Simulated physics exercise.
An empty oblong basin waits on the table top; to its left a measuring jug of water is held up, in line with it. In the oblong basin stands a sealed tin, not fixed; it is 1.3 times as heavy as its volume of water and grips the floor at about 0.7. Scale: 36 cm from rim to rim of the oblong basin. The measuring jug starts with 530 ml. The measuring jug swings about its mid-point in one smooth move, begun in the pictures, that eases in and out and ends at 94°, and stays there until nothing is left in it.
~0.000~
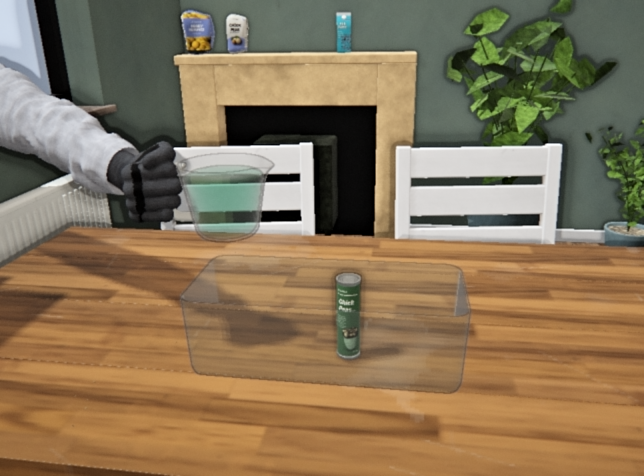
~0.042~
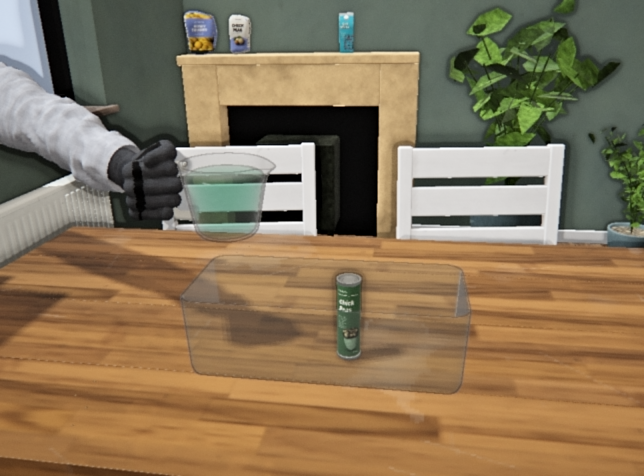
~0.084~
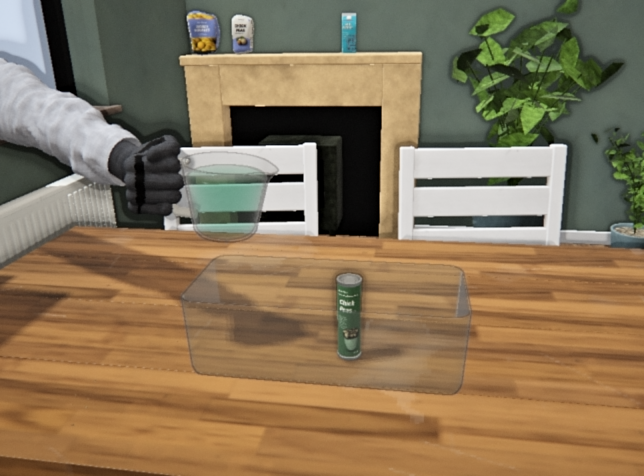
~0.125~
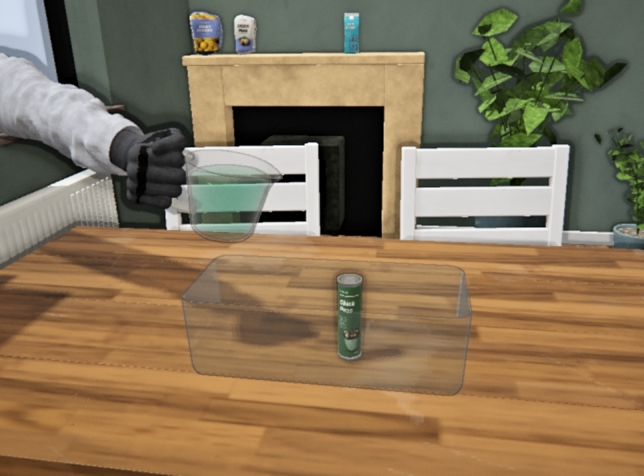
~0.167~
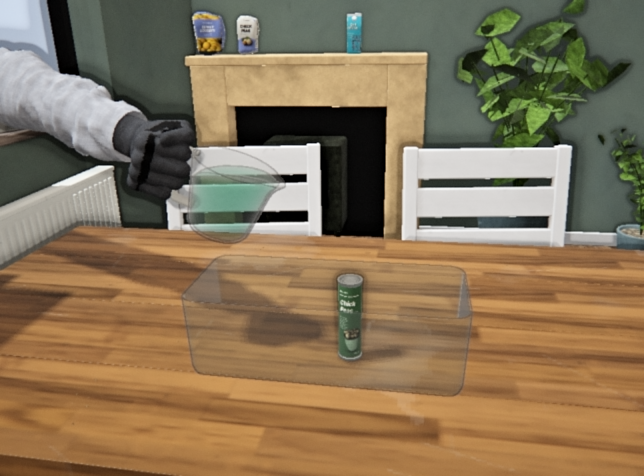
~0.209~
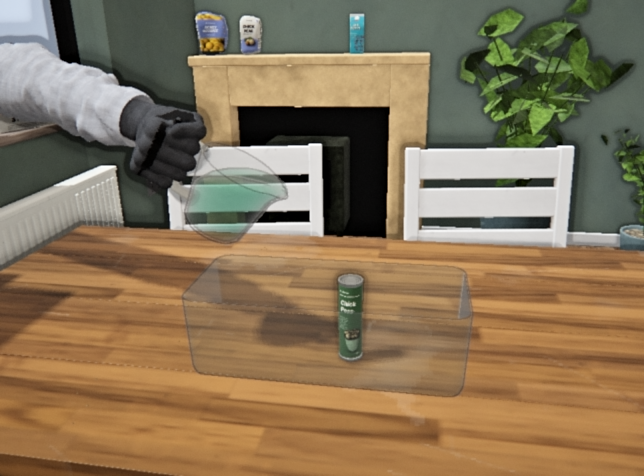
The clip opens on a wooden table holding a clear oblong basin with a green tin standing inside it, while a gloved hand at the left holds up a measuring jug of greenish water. The jug stays almost level at first, then the hand tilts it steadily rightward, its spout dipping towards the basin.
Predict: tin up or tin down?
It stays up.
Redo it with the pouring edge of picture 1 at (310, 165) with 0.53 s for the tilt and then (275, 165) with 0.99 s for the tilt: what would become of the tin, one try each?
First it falls; then it keeps standing.
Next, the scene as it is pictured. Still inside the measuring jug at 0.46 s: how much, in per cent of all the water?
Some 44 per cent.
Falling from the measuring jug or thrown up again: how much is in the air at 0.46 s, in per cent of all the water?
Some 28 per cent.
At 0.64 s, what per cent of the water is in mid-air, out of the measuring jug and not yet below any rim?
Some 12 per cent.
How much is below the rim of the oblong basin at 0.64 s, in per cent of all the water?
About 78 per cent.
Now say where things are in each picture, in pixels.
In the first frame, tilt 0°; pouring edge (274, 165); surface from (187, 172) to (265, 174); the oblong basin's rim runs from (198, 277) to (465, 290); the tin's top is at (348, 282).
In the second frame, tilt 1°; pouring edge (275, 166); surface from (188, 171) to (266, 174).
In the third frame, tilt 6°; pouring edge (278, 170); surface from (191, 170) to (267, 176).
In the fourth frame, tilt 12°; pouring edge (282, 177); surface from (195, 169) to (272, 178).
In the fifth frame, tilt 21°; pouring edge (286, 186); surface from (198, 171) to (279, 181).
In the sixth frame, tilt 32°; pouring edge (288, 197); surface from (199, 177) to (285, 188); 1 per cent is over the edge.
Then, 0.46 s in, the tilt is 89° and 45 per cent is still to pour; the tin stands where it began.
Then, 0.64 s in, the tilt is 94° and 11 per cent is still to pour; the tin stands where it began.
Then, 0.82 s in, the tilt is 94° and 2 per cent is still to pour; the tin stands where it began.
Then, 1.03 s in, the tilt is 94° and 0 per cent is still to pour; the tin stands where it began.
Finally, the tin stands where it began.
